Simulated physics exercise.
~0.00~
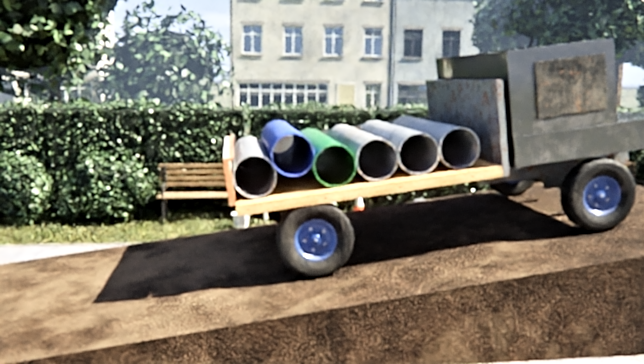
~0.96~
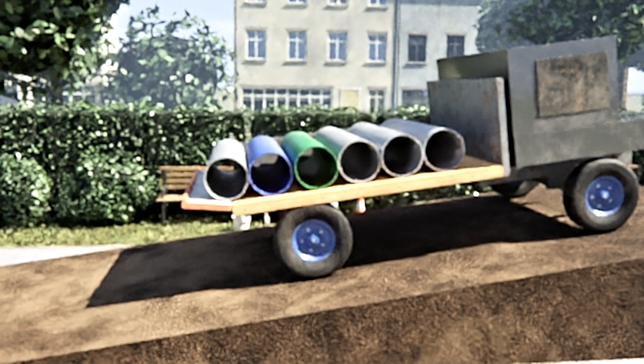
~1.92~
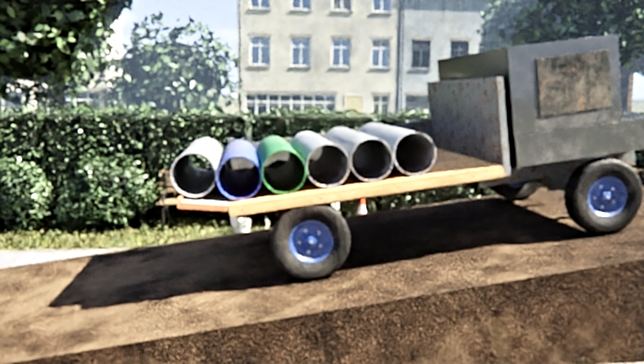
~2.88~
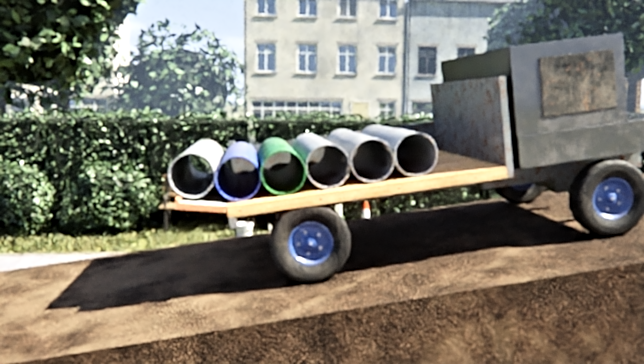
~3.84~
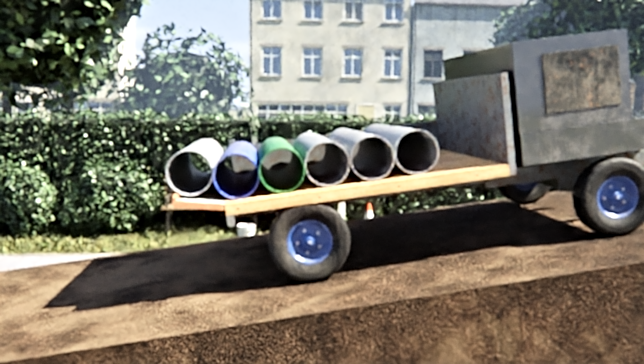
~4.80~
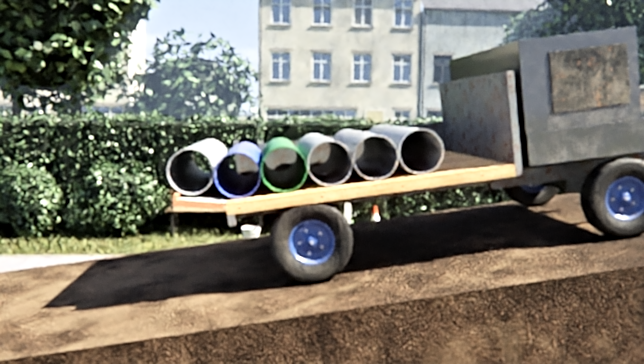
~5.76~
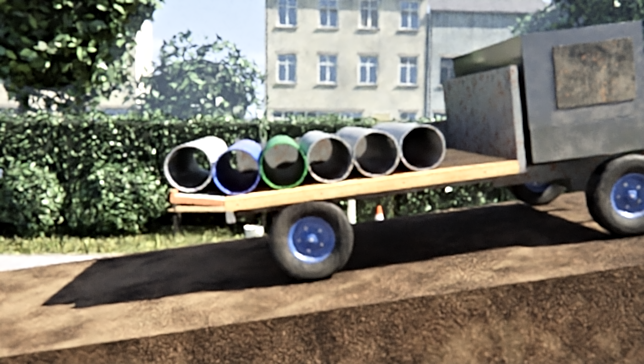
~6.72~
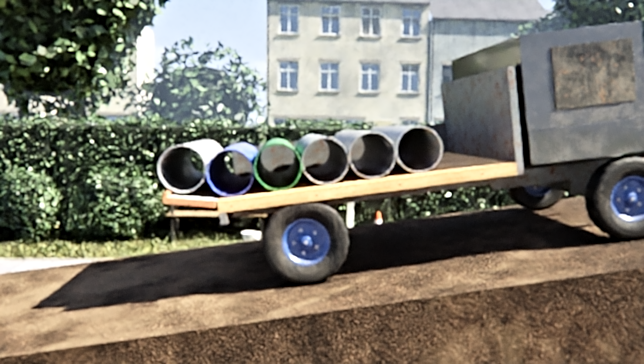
On a sloping dirt track, a truck's tailgate dropping and six pipes, one blue, one green, rolling left before stopping on the bed.
